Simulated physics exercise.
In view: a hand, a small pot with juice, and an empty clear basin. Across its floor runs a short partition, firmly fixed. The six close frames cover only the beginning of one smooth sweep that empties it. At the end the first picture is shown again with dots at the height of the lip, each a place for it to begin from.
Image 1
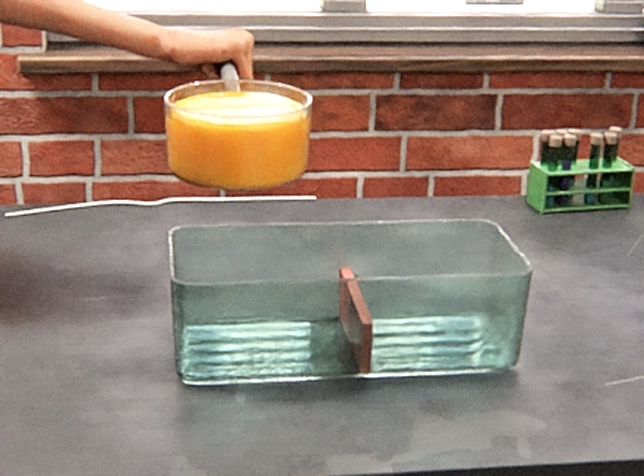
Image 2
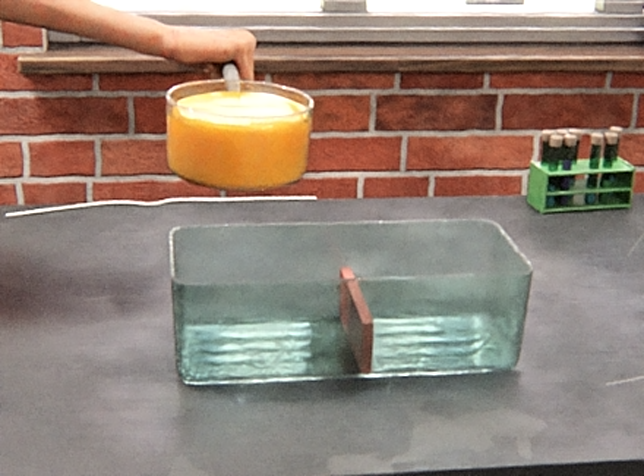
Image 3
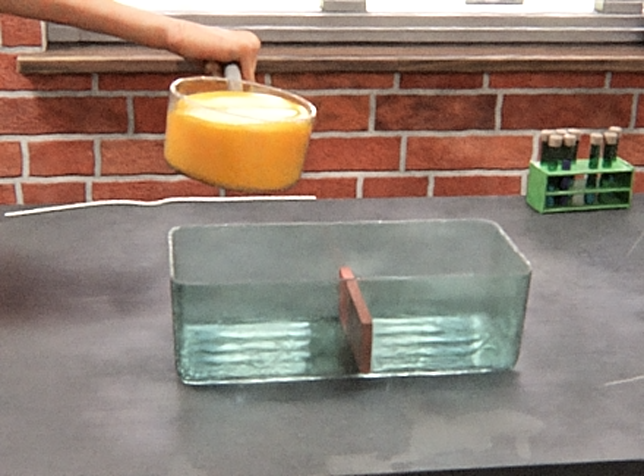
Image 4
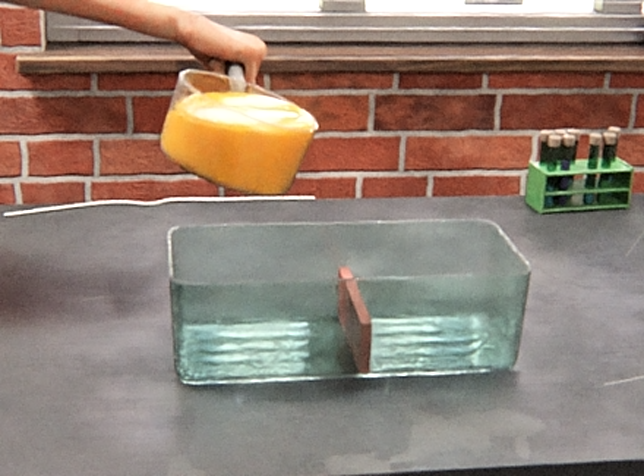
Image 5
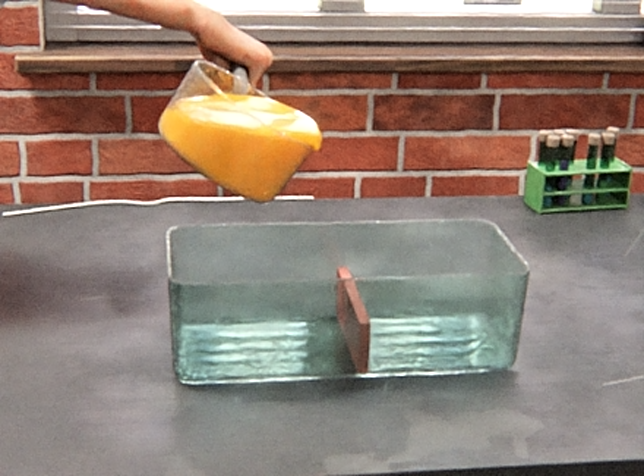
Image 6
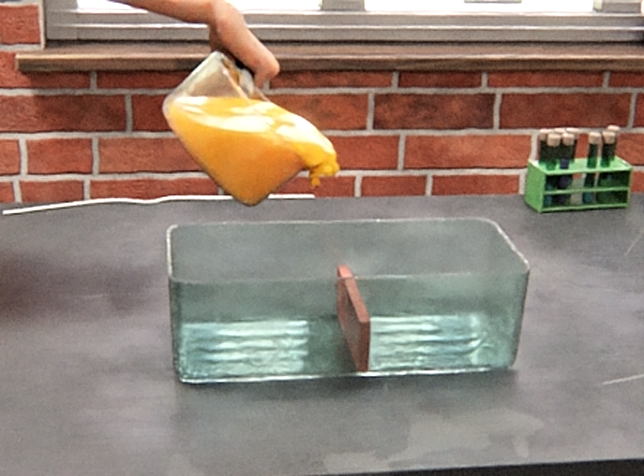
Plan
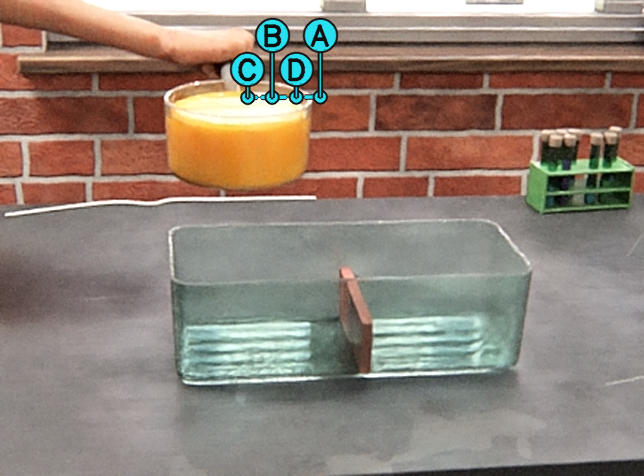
A dark countertop stands before a red brick wall and windowsill, seen from slightly above by a still camera. A hand at upper left holds a clear pot of orange juice above an empty, greenish glass basin with a short reddish-brown partition, while a green rack of dark tubes sits at right. The hand tilts the pot steadily rightward, and juice begins slipping over its lip.
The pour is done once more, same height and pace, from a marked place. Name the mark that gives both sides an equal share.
I would pick dot A.
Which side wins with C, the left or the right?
The left one.
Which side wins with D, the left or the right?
The left side.
In cyan, A at (320, 97); B at (272, 97); C at (247, 97); D at (296, 97).
With A, about 47 % ends left of the wall and 52 % right of it.
With B, about 87 % ends left of the wall and 6 % right of it; 7 % is lost outside.
With C, about 83 % ends left of the wall and 8 % right of it; 8 % is lost outside.
With D, about 73 % ends left of the wall and 23 % right of it; 4 % is lost outside.
